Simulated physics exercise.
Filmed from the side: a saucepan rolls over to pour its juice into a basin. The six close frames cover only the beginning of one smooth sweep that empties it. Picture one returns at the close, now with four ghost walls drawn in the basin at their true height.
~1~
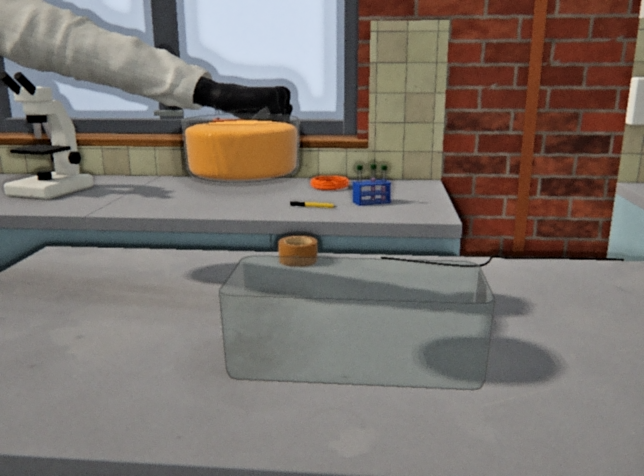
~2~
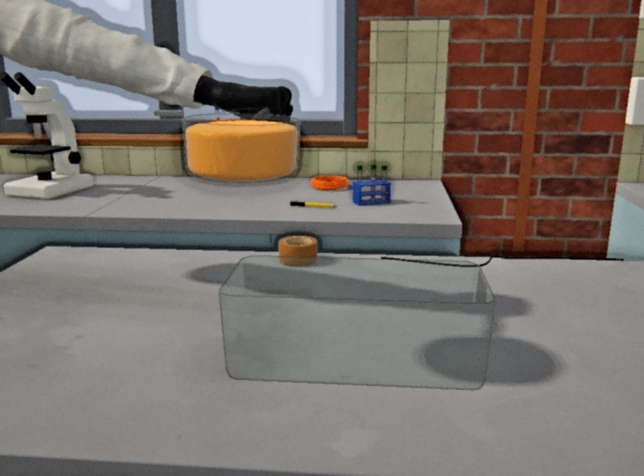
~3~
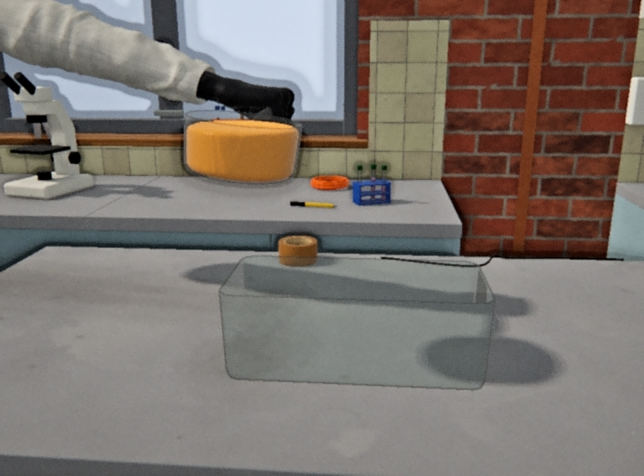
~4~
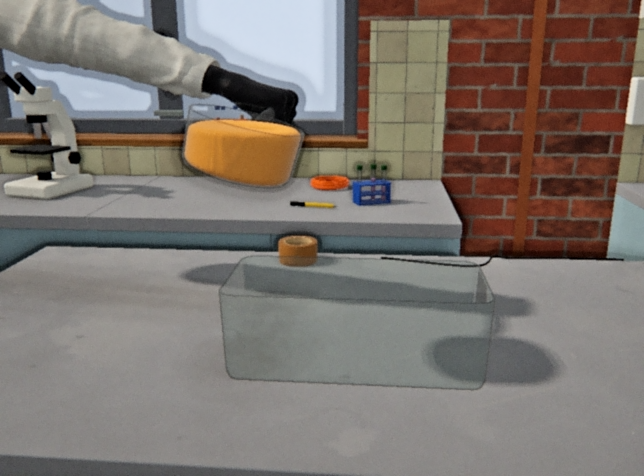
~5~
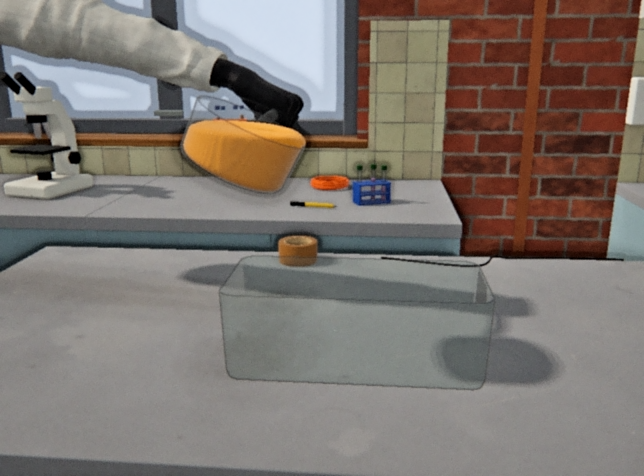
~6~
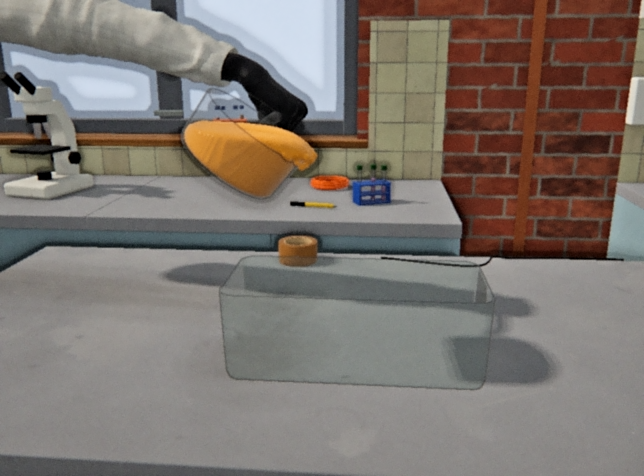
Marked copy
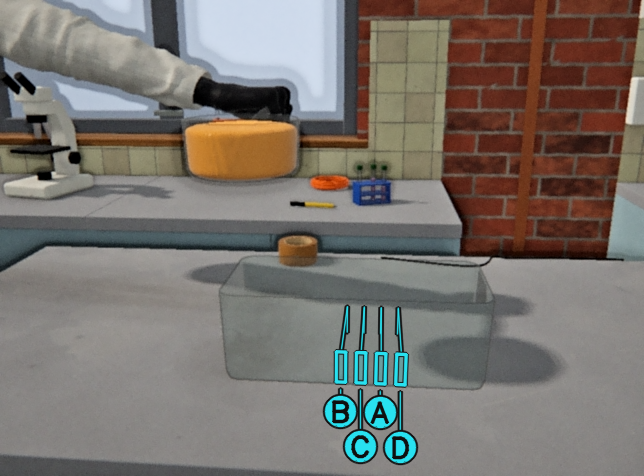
In a lab, a black-gloved hand held a clear container of orange juice above and behind a glass basin, then gradually tilted it to the right until the juice bulged over its lip.
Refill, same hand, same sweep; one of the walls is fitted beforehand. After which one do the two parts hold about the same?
Go for B.
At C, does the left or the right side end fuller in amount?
The left one.
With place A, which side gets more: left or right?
The left side.
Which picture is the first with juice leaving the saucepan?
Picture 5.
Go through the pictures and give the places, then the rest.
The first picture shows upright, lip at (296, 118); basin from (227, 375) to (485, 387); nothing has left yet.
The second picture shows upright, lip at (297, 120); nothing has left yet.
The third picture shows tipped about 7°, lip at (299, 125); nothing has left yet.
The fourth picture shows tipped about 15°, lip at (301, 134); nothing has left yet.
The fifth picture shows tipped about 25°, lip at (303, 145); juice is over the lip, down to (303, 145).
The sixth picture shows tipped about 38°, lip at (301, 158); juice is over the lip, down to (307, 166).
On the marked copy, A at (380, 390); B at (340, 389); C at (360, 390); D at (400, 391).
With A, about 84 % ends left of the wall and 12 % right of it; 4 % is lost outside.
With B, about 50 % ends left of the wall and 46 % right of it; 4 % is lost outside.
With C, about 70 % ends left of the wall and 24 % right of it; 6 % is lost outside.
With D, about 78 % ends left of the wall and 16 % right of it; 6 % is lost outside.
